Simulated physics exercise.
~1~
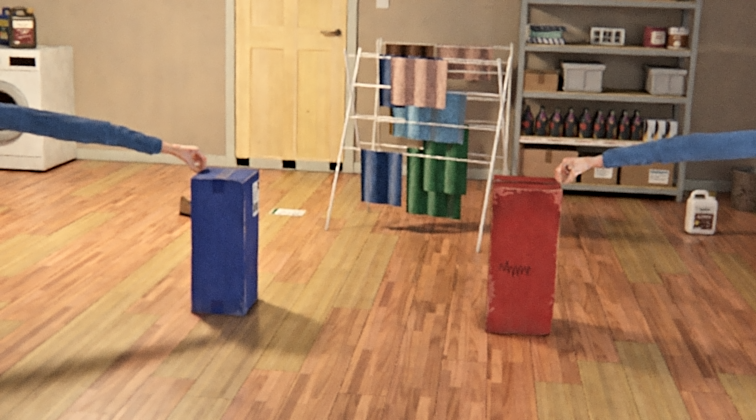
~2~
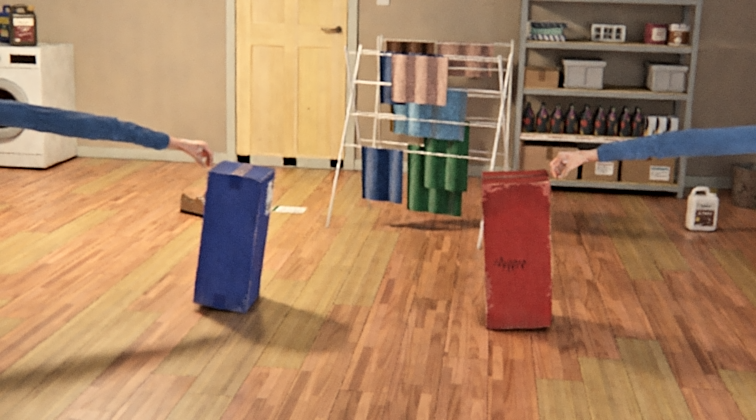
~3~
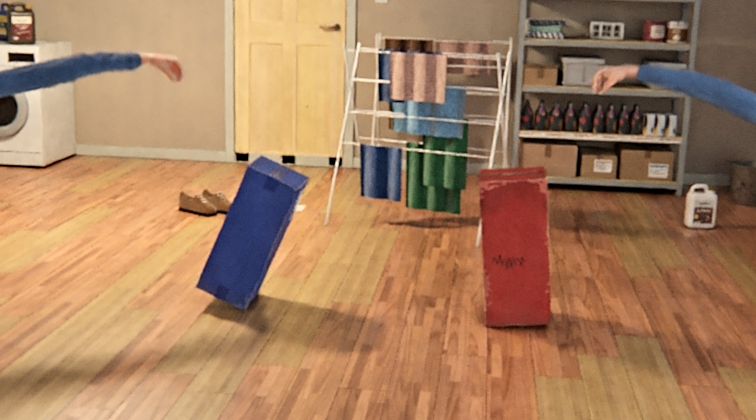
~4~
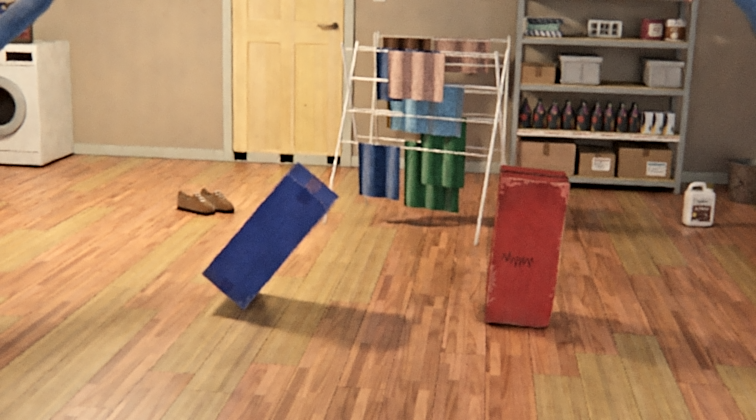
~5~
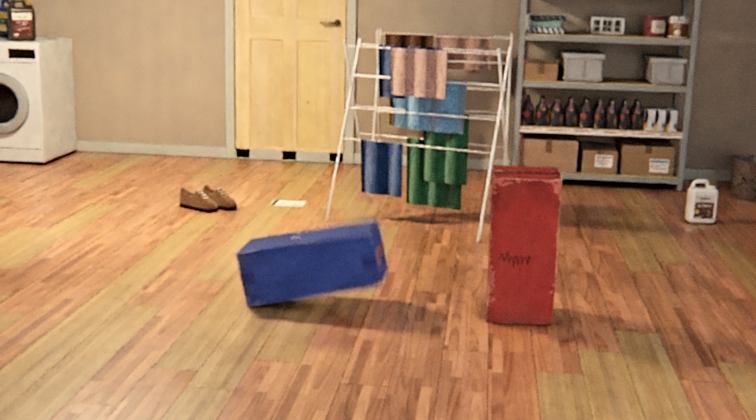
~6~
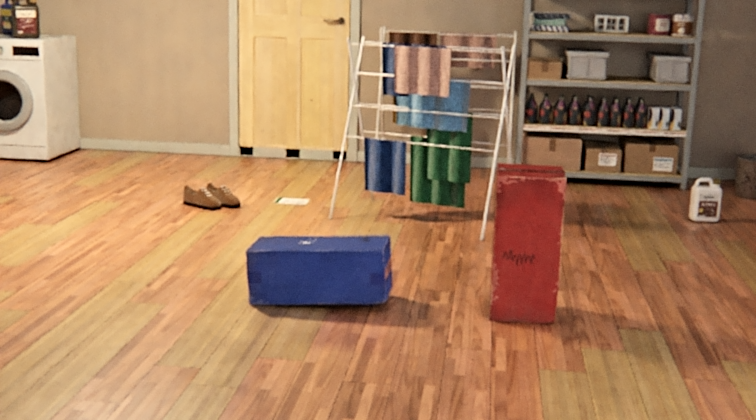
A tall blue box and a tall red box are pushed by two hands reaching in from opposite sides, which then withdraw; the blue box tips rightward and falls onto its side, while the red box leans slightly left and rocks back upright.
